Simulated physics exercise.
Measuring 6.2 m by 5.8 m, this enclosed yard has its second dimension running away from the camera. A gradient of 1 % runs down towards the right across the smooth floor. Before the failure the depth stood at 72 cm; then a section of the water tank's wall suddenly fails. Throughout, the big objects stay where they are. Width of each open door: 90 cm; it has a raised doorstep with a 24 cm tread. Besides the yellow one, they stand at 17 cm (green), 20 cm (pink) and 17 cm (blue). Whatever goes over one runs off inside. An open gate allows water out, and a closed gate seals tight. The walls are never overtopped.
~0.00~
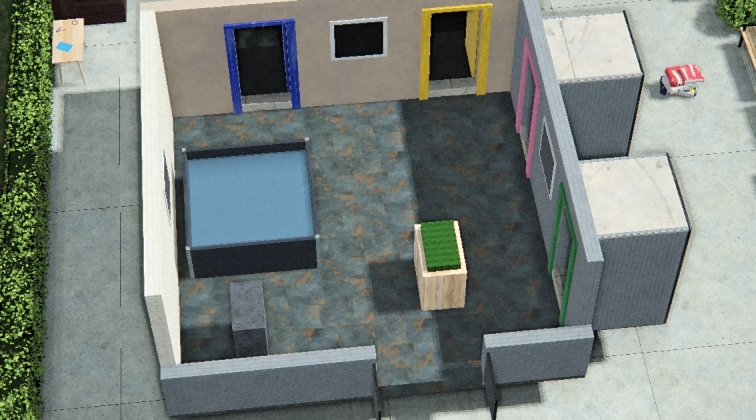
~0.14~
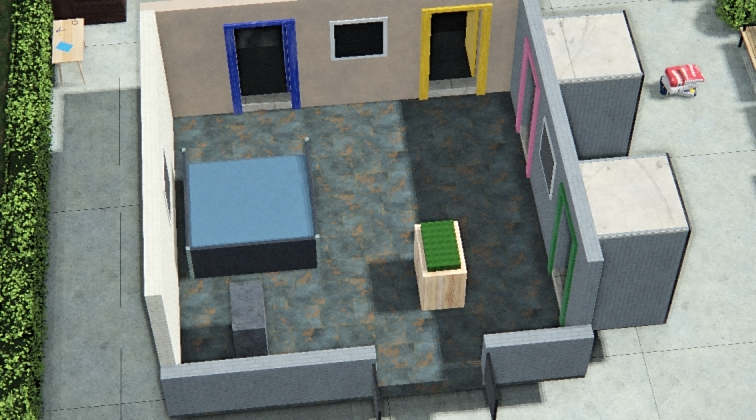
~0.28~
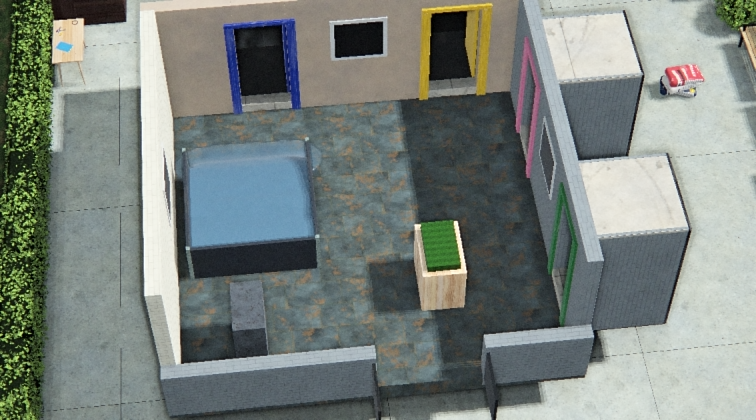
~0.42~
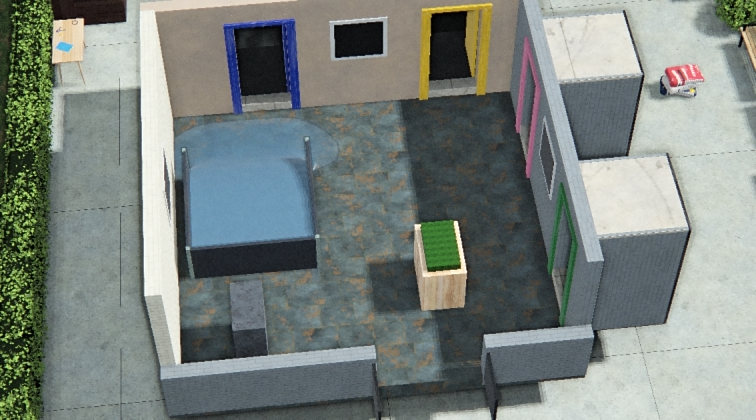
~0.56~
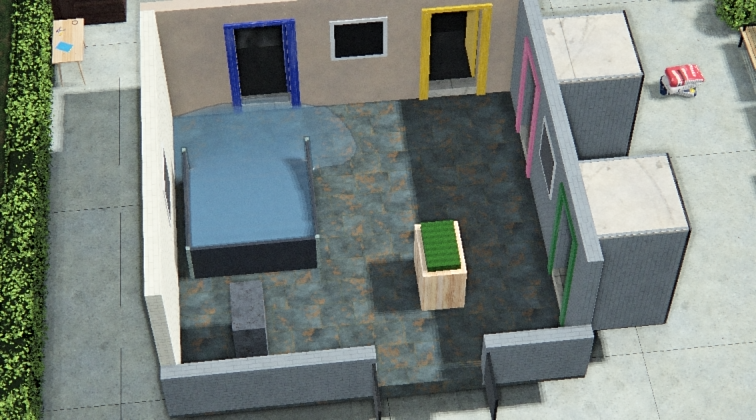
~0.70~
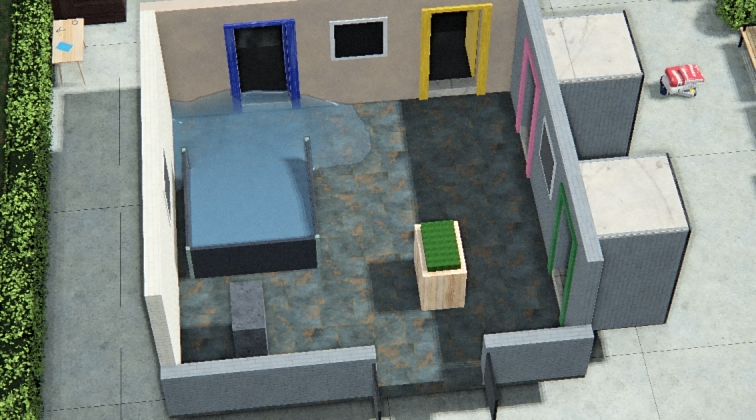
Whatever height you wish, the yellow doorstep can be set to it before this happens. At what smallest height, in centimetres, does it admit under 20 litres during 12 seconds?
At about 10.5 centimetres.
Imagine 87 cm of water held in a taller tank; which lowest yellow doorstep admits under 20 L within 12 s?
I'd go with near 12.0 cm then.
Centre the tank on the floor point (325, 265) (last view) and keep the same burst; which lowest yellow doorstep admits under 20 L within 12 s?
14.5 cm or thereabouts.
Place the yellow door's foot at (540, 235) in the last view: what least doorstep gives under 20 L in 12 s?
8.5 cm.
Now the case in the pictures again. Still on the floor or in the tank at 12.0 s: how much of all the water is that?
I'd say near 78 per cent is still there.
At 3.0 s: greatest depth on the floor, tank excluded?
I'd estimate roughly 32 cm.
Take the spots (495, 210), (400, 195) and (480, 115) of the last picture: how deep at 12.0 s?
Close to 10, 3 and 11 cm deep.
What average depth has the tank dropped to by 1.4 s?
I'd put it at some 35 centimetres on average.
After 1.4 s water covers 20 % of the floor, deepest (52 cm) near (183, 118); it has not reached the yellow door.
After 3.0 s water covers 45 % of the floor, deepest (32 cm) near (507, 92); 8 cm at the yellow door, 0 litres in over its 19 cm doorstep.
After 12.0 s water covers 100 % of the floor, deepest (14 cm) near (566, 356); 10 cm at the yellow door, 0 litres in over its 19 cm doorstep.
At the yellow door as built, the water arrived by 1.5 s and peaked near 13 cm at 6.8 s.
Run again over the same 12 s with other heights there, 27 litres in over 9.5 cm, 7 litres over 13 cm. The limit of 20 litres is kept from about 10.5 cm up.
